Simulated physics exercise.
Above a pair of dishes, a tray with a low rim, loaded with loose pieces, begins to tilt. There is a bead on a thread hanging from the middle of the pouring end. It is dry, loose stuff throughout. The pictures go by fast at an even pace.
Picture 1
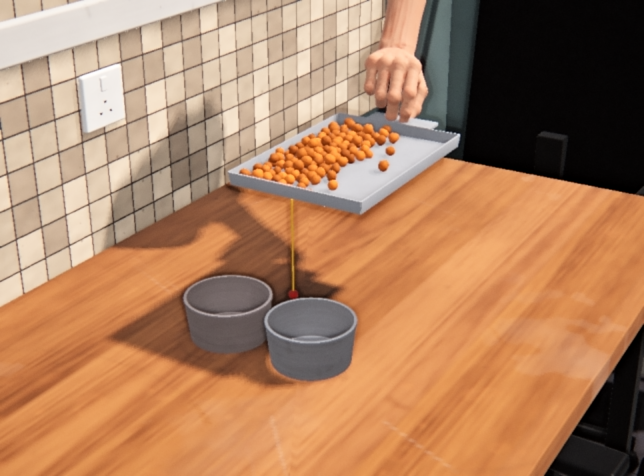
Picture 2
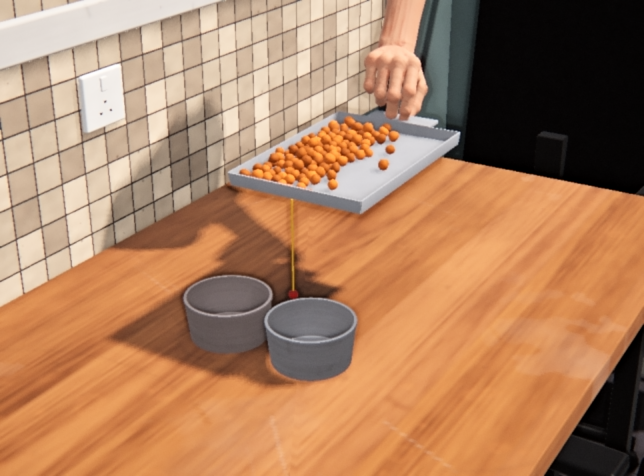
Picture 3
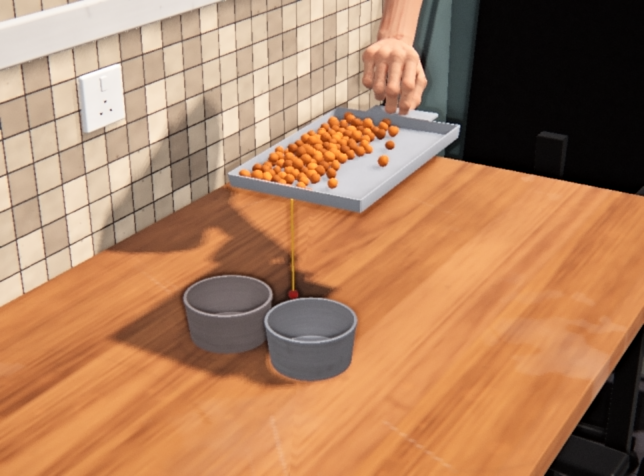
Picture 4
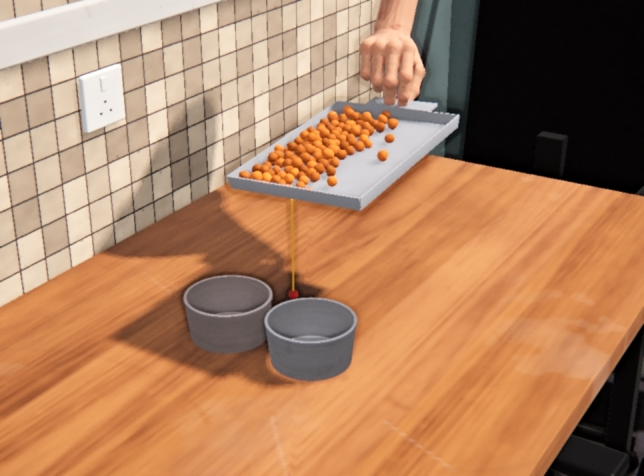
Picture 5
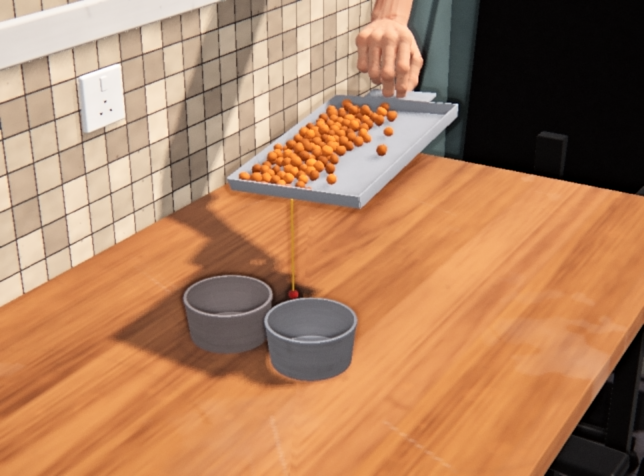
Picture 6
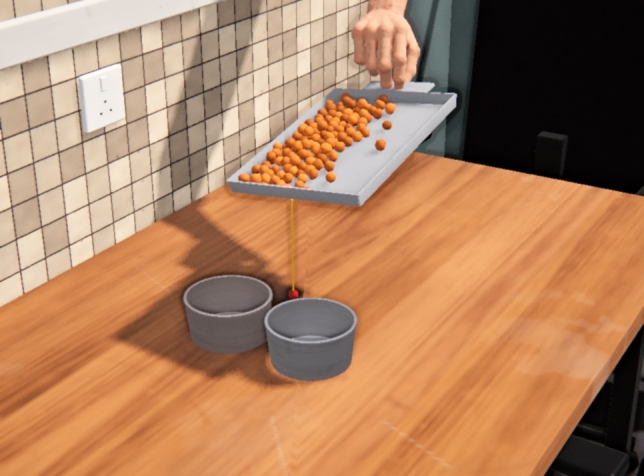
A hand held a gray tray of small orange-brown balls above two round gray dishes on a wooden counter, then gradually raised its far end, tilting the tray slightly toward the near left corner.
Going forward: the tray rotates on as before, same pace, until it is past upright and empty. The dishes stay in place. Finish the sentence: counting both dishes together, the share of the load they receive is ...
The share is greater than half.
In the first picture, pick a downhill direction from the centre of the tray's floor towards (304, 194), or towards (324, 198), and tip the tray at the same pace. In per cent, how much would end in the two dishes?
About 20 % and about 30 %.
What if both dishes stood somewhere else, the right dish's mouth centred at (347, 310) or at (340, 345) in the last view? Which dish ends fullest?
First try, the dish to the left; second try, the dish to the left.
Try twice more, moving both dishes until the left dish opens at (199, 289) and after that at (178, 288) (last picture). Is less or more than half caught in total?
Result, first setup: A majority share; second setup: A majority share.
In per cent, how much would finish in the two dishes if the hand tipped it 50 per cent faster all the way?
About 90 per cent.
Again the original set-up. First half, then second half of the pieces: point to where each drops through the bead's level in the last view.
First part (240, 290), rest (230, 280).
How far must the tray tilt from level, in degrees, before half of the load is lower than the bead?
105° or so.
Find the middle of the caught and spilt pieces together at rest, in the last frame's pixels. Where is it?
Close to (231, 320), more or less.
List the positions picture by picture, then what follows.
Corners of the pouring end at (231, 172) and (361, 201), level; middle of the load at (318, 152), coated peanuts; left dish at (203, 329); right dish at (287, 355); bead on its thread at (293, 294), in the first picture.
Corners of the pouring end at (230, 172) and (361, 200), level; middle of the load at (318, 152), in the second picture.
Corners of the pouring end at (230, 173) and (360, 199), tipped barely, lowest at the left corner; middle of the load at (318, 149), in the third picture.
Corners of the pouring end at (230, 175) and (359, 197), tipped a little, lowest at the left corner; middle of the load at (317, 146), in the fourth picture.
Corners of the pouring end at (229, 178) and (358, 195), tipped a little, lowest at the left corner; middle of the load at (322, 147), in the fifth picture.
Corners of the pouring end at (229, 180) and (357, 194), tipped a little, lowest at the left corner; middle of the load at (321, 143); left dish at (203, 329); right dish at (287, 355), in the sixth picture.
Soon after the last picture, tray tipped steeply; nearly all on the tray; a stray few in the left dish; a small part in the air.
A little later, tray tipped right over; most on the tray; a small part in the left dish; a stray few outside both; a small part in the air.
Later still, tray tipped past a quarter turn; a stray few in the right dish; most in the left dish; a small part outside both.
At rest, tray tipped past a quarter turn; a stray few in the right dish; most in the left dish; a small part outside both.
